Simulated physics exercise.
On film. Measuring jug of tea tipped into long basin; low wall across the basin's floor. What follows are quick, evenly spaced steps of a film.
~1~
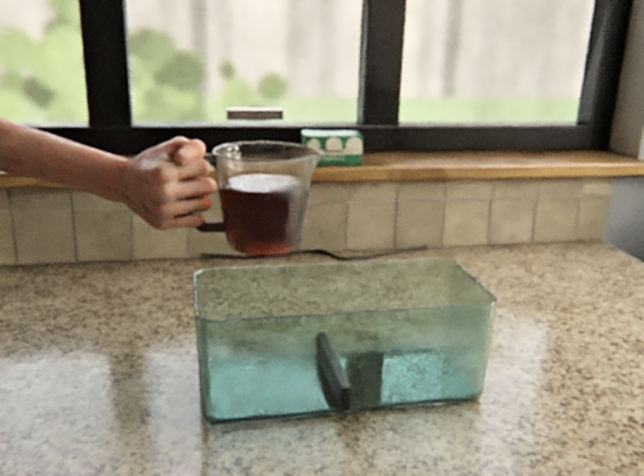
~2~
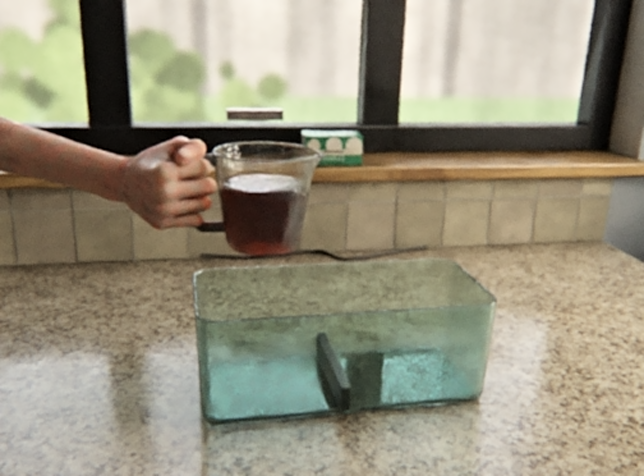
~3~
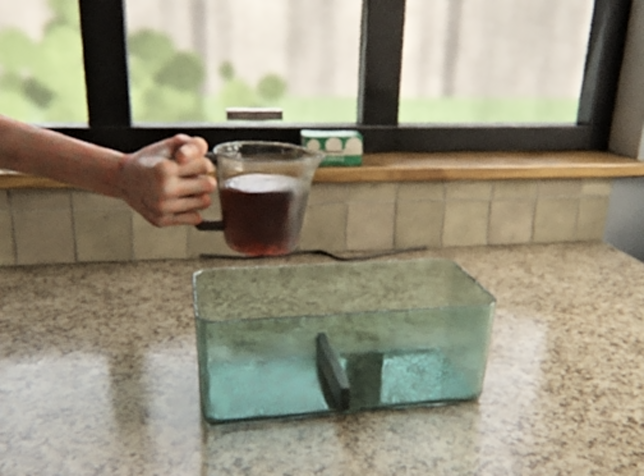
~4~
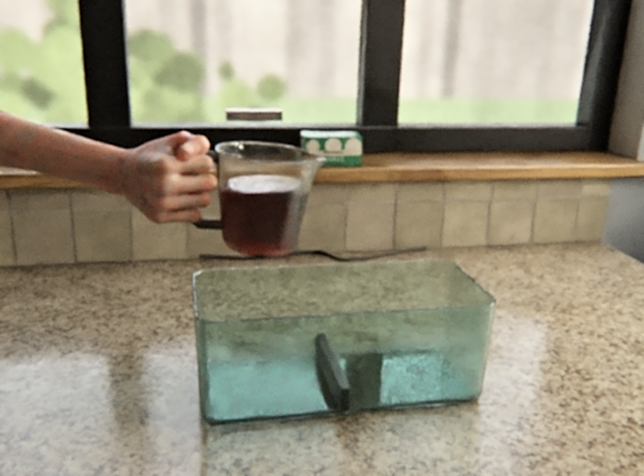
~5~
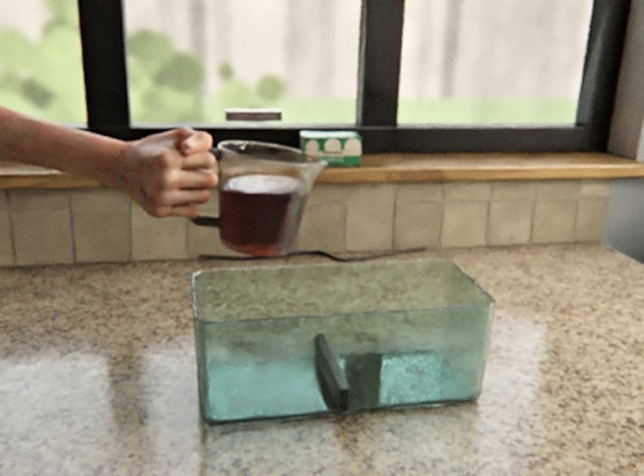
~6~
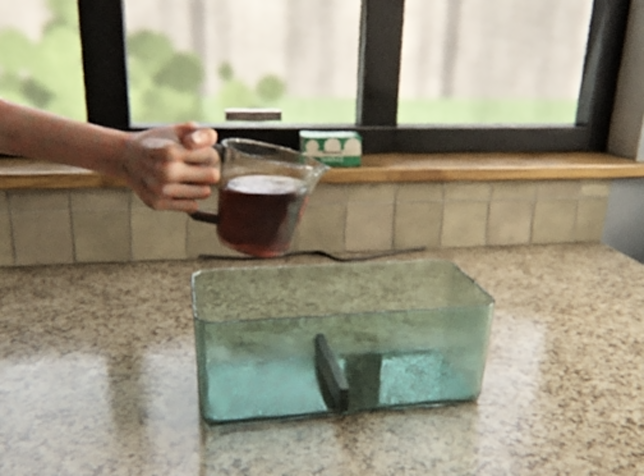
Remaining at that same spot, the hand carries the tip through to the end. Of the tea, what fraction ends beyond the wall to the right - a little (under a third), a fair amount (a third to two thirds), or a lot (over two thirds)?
A lot, over two thirds.
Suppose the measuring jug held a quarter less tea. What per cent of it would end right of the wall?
It works out near 90 percent.
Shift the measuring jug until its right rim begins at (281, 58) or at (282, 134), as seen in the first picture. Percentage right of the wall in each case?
Roughly 70 in a hundred the first time and 55 in a hundred the second.
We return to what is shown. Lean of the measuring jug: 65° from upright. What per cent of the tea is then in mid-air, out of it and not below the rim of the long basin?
Around 10 in a hundred, more or less.
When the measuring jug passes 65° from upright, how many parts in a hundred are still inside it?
Near 85 percent is still in there.
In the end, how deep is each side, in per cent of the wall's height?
Left side roughly 0, right side roughly 50.
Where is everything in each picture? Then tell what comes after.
It leans 0°; its right rim is at (324, 152); the tea meets the walls at (221, 183) and (305, 181); the long basin's rim runs from (195, 295) to (474, 280); the wall's top is at (332, 358), in the first frame.
It leans 1°; its right rim is at (324, 153); the tea meets the walls at (220, 183) and (306, 182), in the second frame.
It leans 2°; its right rim is at (325, 155); the tea meets the walls at (222, 184) and (305, 182), in the third frame.
It leans 5°; its right rim is at (326, 158); the tea meets the walls at (221, 185) and (306, 183), in the fourth frame.
It leans 8°; its right rim is at (328, 162); the tea meets the walls at (221, 184) and (306, 184), in the fifth frame.
It leans 12°; its right rim is at (330, 167); the tea meets the walls at (223, 186) and (308, 184), in the sixth frame.
A moment on, the tilt is 65° and 85 per cent is still to pour, 0 is left of the wall and 3 right of it.
Next, the tilt is 101° and 16 per cent is still to pour, 3 is left of the wall and 71 right of it.
Then the tilt is 113° and 0 per cent is still to pour, 7 is left of the wall and 92 right of it.
Later the tilt is 113° and 0 per cent is still to pour, 7 is left of the wall and 92 right of it.
At rest 7 per cent lies left of the wall, 92 right of it and 1 outside.
